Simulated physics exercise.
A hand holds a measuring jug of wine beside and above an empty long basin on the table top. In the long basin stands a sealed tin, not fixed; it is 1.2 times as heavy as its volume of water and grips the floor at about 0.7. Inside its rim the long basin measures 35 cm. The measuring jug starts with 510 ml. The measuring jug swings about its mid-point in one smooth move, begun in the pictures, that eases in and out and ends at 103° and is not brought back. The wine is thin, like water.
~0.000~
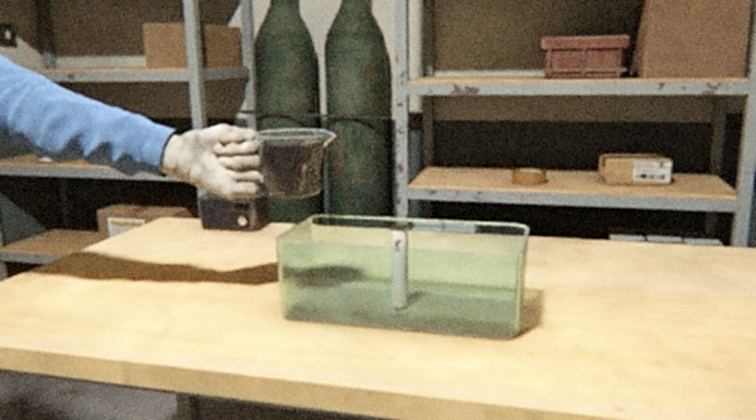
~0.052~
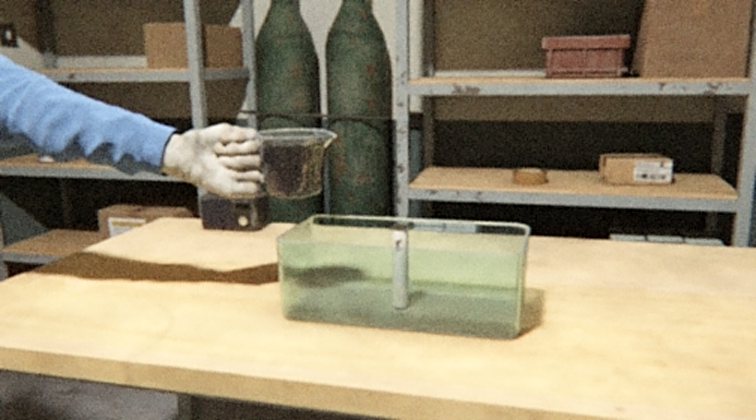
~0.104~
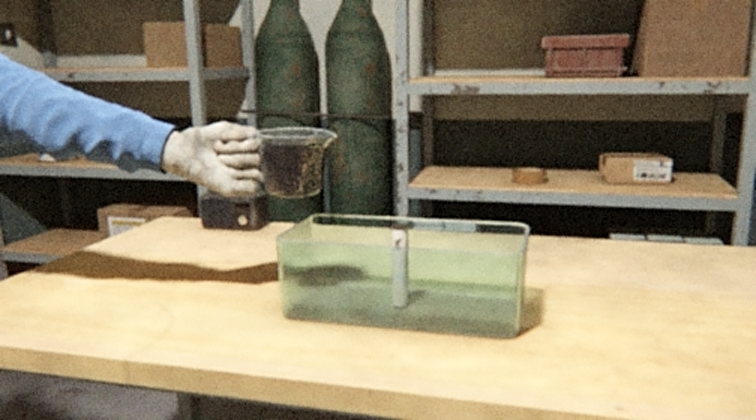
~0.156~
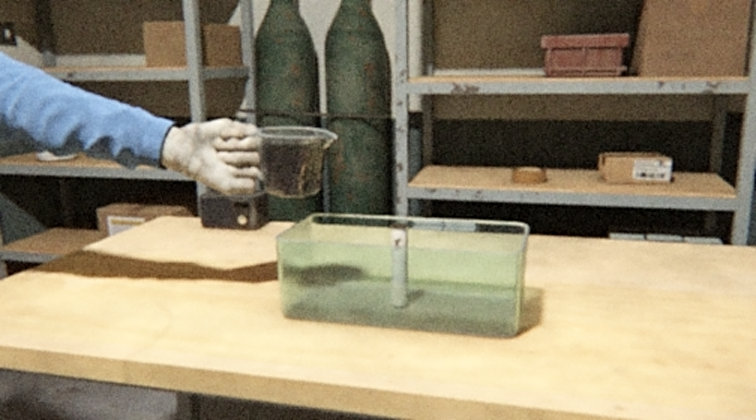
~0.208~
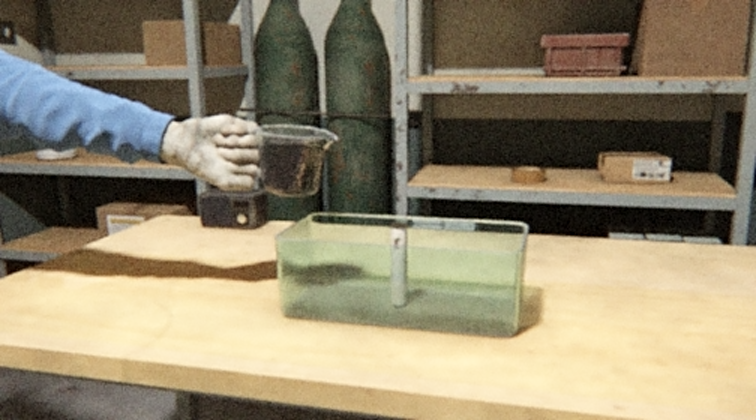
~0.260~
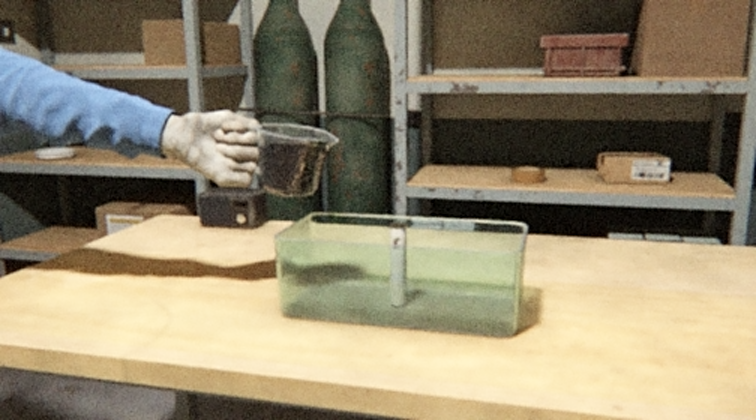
A gloved hand in a blue sleeve held a clear jug of dark liquid above the left end of a long, greenish see-through basin on a table, then slowly tilted it slightly to the right.
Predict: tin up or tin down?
The tin remains upright.
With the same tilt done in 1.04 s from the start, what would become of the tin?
The tin keeps standing.
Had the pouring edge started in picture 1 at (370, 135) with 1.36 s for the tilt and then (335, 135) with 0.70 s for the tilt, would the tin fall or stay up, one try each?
First it topples; then it stays up.
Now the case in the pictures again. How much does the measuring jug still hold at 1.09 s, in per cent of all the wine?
Near 14 in a hundred.
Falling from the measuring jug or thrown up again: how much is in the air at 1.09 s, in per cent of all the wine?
About 8 per cent.
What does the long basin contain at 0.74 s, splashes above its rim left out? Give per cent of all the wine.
Near 14 in a hundred.
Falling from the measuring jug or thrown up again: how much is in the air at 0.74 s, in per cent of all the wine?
Near 18 in a hundred.
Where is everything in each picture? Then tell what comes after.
Tilt 0°; pouring edge (335, 136); surface from (262, 142) to (326, 143); the long basin's rim runs from (294, 228) to (525, 241); the tin's top is at (400, 230), in the first picture.
Tilt 0°; pouring edge (336, 136); surface from (263, 142) to (327, 143), in the second picture.
Tilt 1°; pouring edge (336, 136); surface from (263, 141) to (327, 143), in the third picture.
Tilt 3°; pouring edge (337, 137); surface from (263, 141) to (328, 143), in the fourth picture.
Tilt 6°; pouring edge (337, 138); surface from (264, 139) to (328, 142), in the fifth picture.
Tilt 9°; pouring edge (338, 141); surface from (264, 140) to (330, 142), in the sixth picture.
By 0.74 s the tilt is 59° and 70 per cent is still to pour; the tin stands where it began.
By 1.09 s the tilt is 93° and 13 per cent is still to pour; the tin stands where it began.
By 1.46 s the tilt is 103° and 0 per cent is still to pour; the tin stands where it began.
By 1.86 s the tilt is 103° and 0 per cent is still to pour; the tin stands where it began.
At rest the tin stands where it began.
